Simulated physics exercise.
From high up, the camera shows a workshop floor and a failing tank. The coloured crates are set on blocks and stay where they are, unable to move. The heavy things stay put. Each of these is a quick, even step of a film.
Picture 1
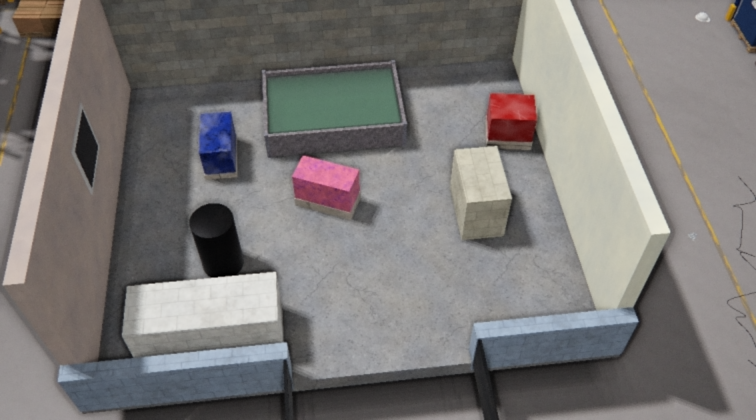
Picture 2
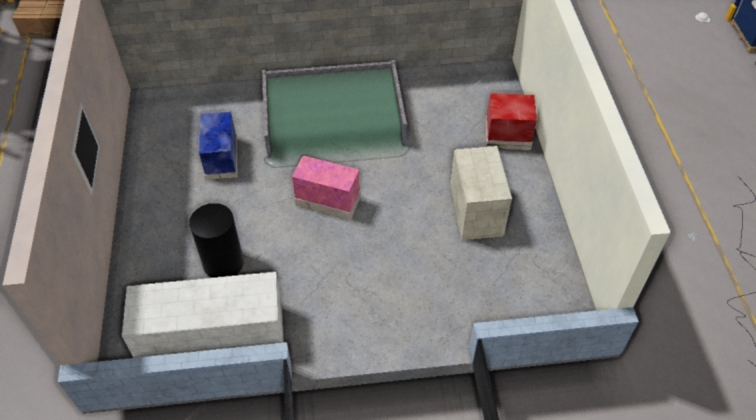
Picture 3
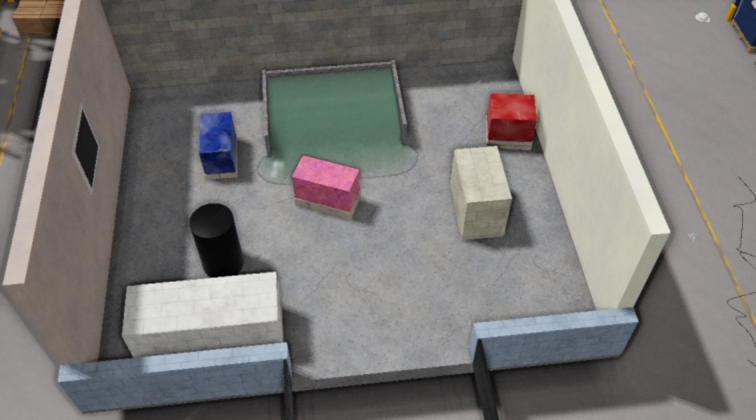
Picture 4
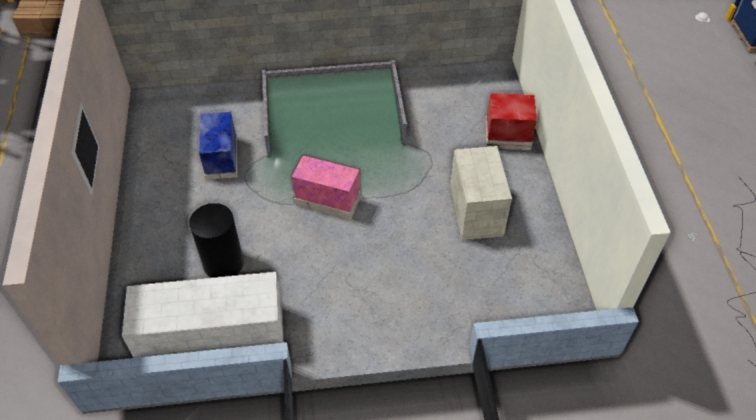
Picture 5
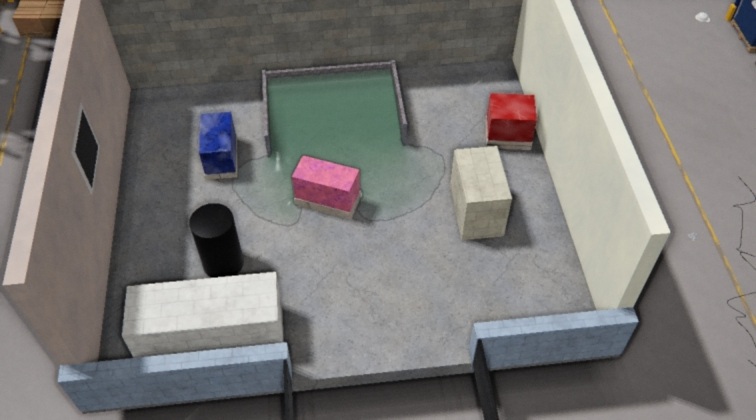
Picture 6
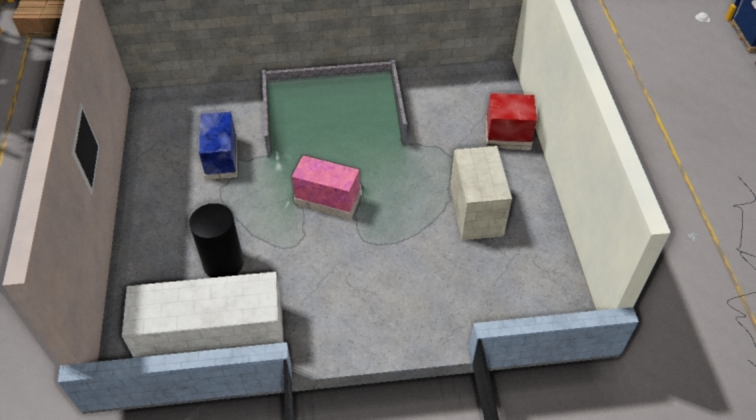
On a workshop floor seen from above, the front side of a tank of green water disappeared, and the water poured out, spreading around the pink block and reaching toward the blue and cream ones.
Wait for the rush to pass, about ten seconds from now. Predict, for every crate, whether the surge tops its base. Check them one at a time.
My prediction: The blue crate has a tall enough plinth. The pink crate has too short a plinth. The red crate has a tall enough plinth.
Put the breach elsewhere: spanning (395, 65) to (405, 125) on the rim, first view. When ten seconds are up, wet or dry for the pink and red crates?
In short: The pink crate stays dry, the red crate ends up wet.
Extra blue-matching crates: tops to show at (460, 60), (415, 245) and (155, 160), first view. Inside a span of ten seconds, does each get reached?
Outcome, in listed order: Is missed, is inundated, is missed.
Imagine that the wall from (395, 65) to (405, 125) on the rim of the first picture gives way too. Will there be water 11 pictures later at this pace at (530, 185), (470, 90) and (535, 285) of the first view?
First spot drenched, second drenched, third unwetted.
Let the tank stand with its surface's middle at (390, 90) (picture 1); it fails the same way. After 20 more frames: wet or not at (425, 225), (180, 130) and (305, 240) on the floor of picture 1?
First drenched; next unwetted; last unwetted.
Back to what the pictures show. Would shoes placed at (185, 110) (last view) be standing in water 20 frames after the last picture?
That point would be spared.
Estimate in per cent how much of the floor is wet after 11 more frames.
Roughly 40 per cent.
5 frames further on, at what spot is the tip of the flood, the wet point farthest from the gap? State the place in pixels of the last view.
Near (418, 331).
A moment on, water covers 25 % of the floor; the blue crate water round its plinth, the pink crate water round its plinth, the red crate not reached.
Next, water covers 40 % of the floor; the blue crate water round its plinth, the pink crate water round its plinth, the red crate not reached.
Then, water covers 55 % of the floor; the blue crate water round its plinth, the pink crate water round its plinth, the red crate water round its plinth.
Later, water covers 75 % of the floor; the blue crate water round its plinth, the pink crate water round its plinth, the red crate water round its plinth.
In the end, water covers 95 % of the floor; the blue crate stayed above the water, the pink crate was topped, the red crate stayed above the water.
